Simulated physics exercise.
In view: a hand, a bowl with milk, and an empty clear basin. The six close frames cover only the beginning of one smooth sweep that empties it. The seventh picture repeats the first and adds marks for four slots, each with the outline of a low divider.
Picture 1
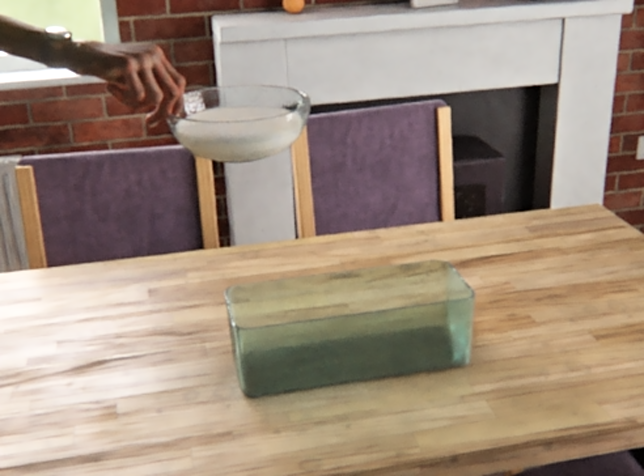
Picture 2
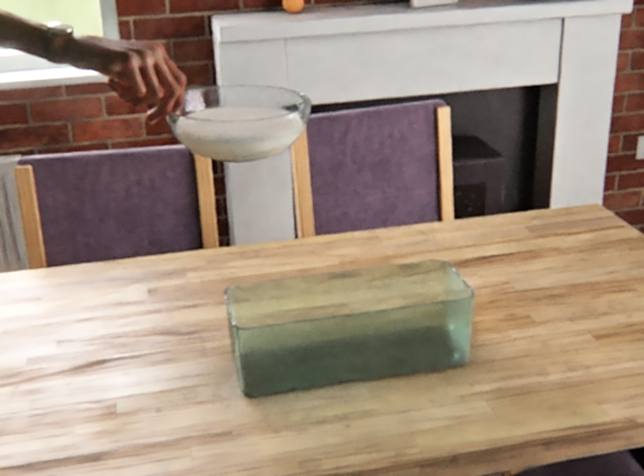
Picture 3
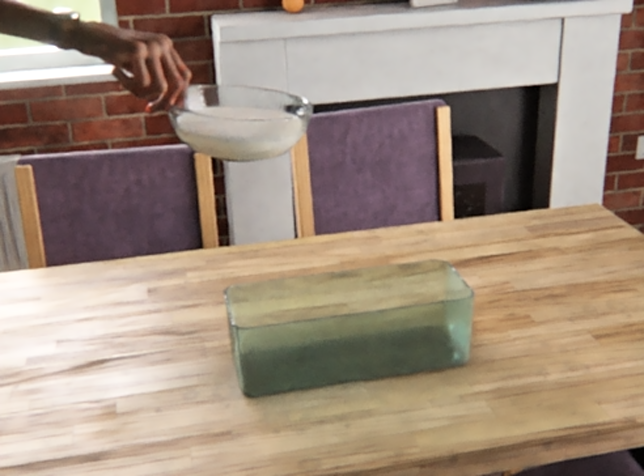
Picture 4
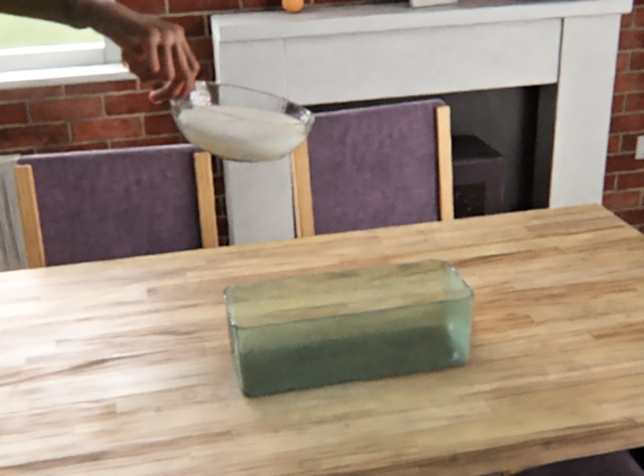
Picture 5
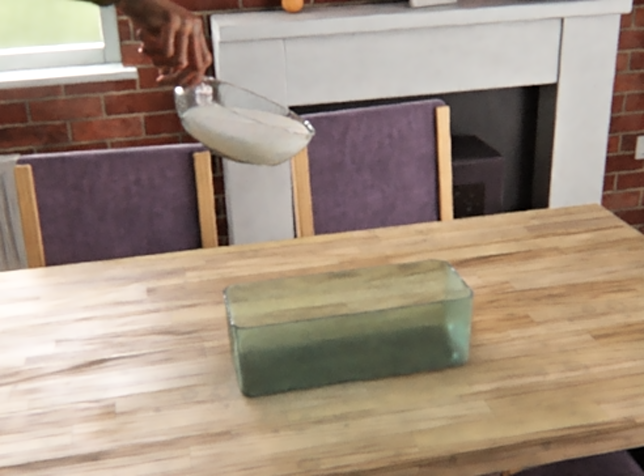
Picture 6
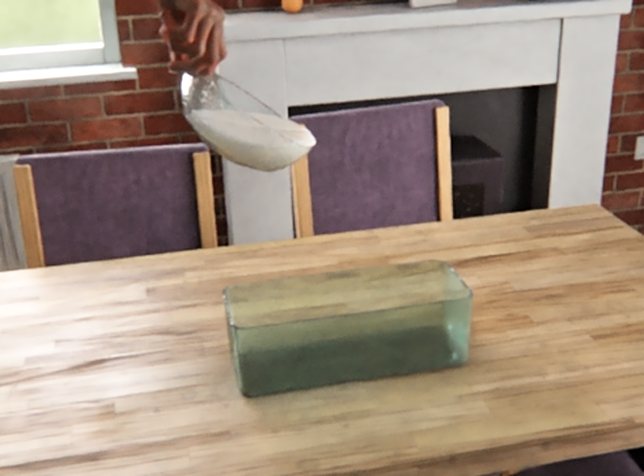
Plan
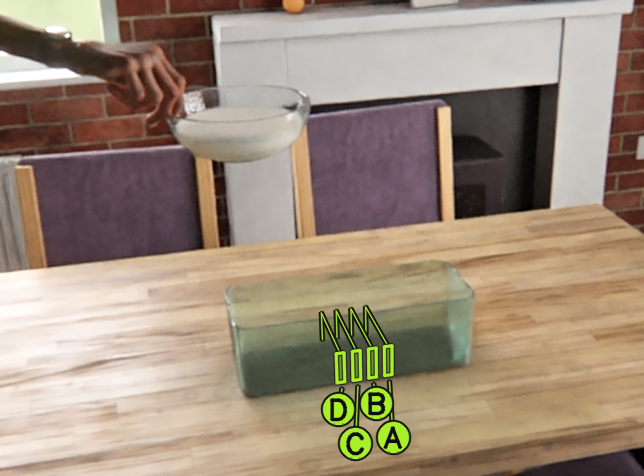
A hand held a clear glass bowl of milk above a wooden table with an empty clear basin on it, then steadily tilted the bowl to the right until the milk reached its lip.
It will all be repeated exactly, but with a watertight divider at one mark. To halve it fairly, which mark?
Take B.
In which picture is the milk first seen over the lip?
In picture 6.
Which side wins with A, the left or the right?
The left side.
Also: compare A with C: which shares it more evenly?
The answer is C.
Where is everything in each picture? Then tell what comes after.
In the first picture, upright, lip at (306, 96); basin from (241, 395) to (469, 360); nothing has left yet.
In the second picture, upright, lip at (307, 98); nothing has left yet.
In the third picture, tipped about 7°, lip at (309, 103); nothing has left yet.
In the fourth picture, tipped about 15°, lip at (311, 113); nothing has left yet.
In the fifth picture, tipped about 26°, lip at (311, 126); nothing has left yet.
In the sixth picture, tipped about 38°, lip at (308, 141); milk is over the lip, down to (308, 141).
On the marked copy, A at (389, 381); B at (373, 383); C at (357, 385); D at (342, 388).
Choosing A, about 71 % ends left of the wall and 17 % right of it; 12 % is lost outside.
Choosing B, about 48 % ends left of the wall and 44 % right of it; 8 % is lost outside.
Choosing C, about 34 % ends left of the wall and 59 % right of it; 7 % is lost outside.
Choosing D, about 22 % ends left of the wall and 72 % right of it; 6 % is lost outside.
